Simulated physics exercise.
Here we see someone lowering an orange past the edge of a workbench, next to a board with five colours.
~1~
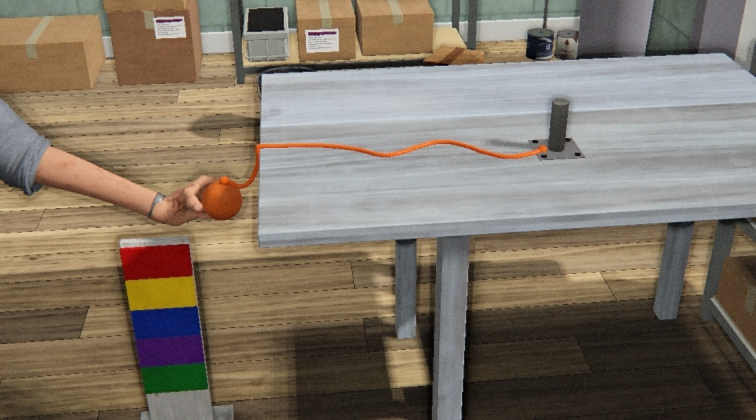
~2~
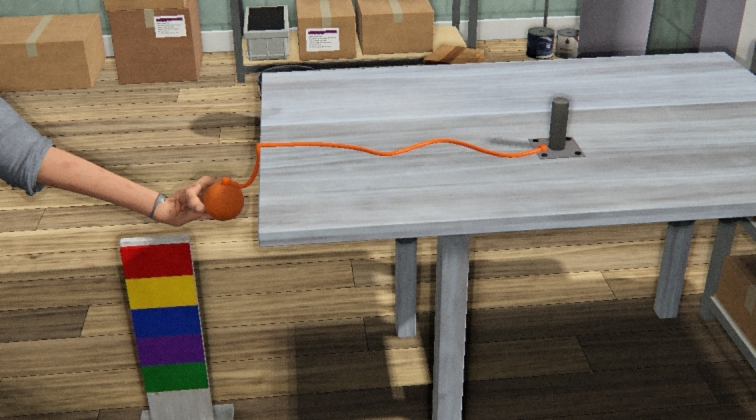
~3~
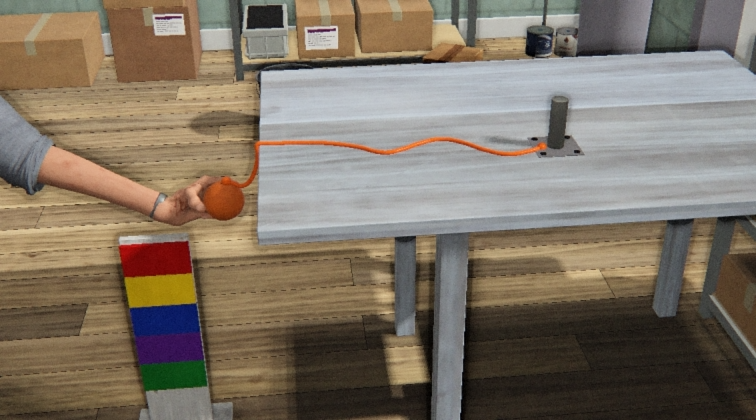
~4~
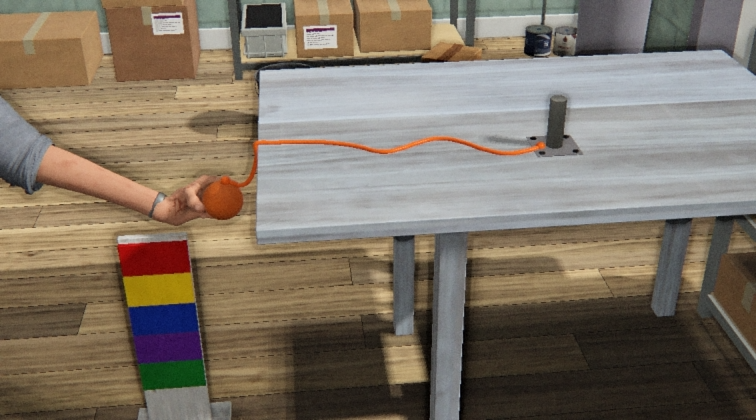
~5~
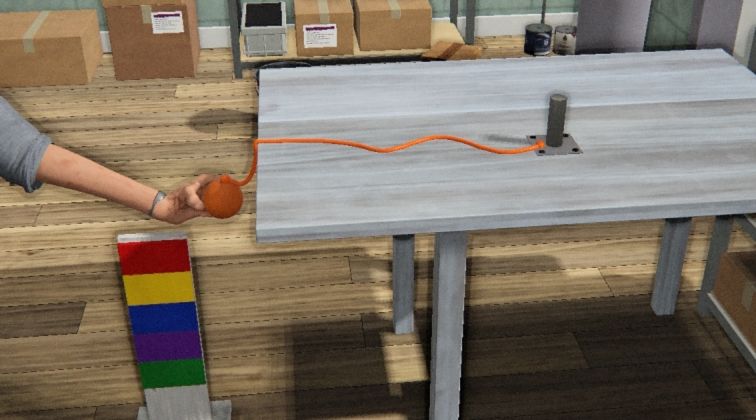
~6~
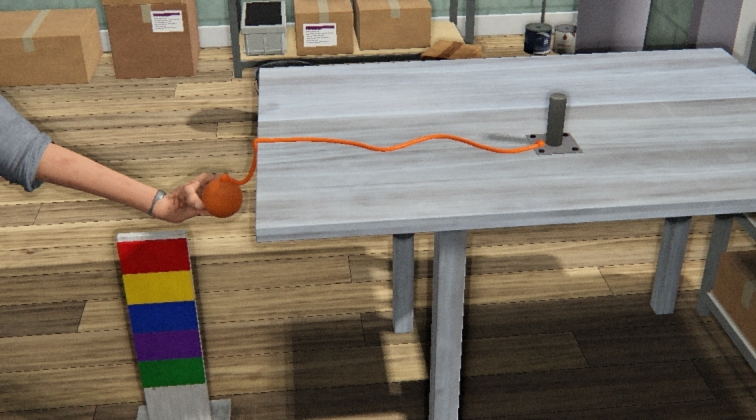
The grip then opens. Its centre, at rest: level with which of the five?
Red.
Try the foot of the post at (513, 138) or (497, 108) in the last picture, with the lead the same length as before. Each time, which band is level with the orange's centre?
Going case by case, it's yellow and then yellow.
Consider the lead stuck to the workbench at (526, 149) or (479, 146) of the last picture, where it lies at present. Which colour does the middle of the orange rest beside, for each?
Note: Try 1 red; try 2 red.
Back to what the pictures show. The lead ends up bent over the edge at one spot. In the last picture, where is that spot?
It's the piece you see at (284, 140).
Soon after, orange near (293, 251); level with red.
Then, orange near (282, 255); level with red.
At rest, orange near (273, 255); level with red. The lead holds its middle at red.
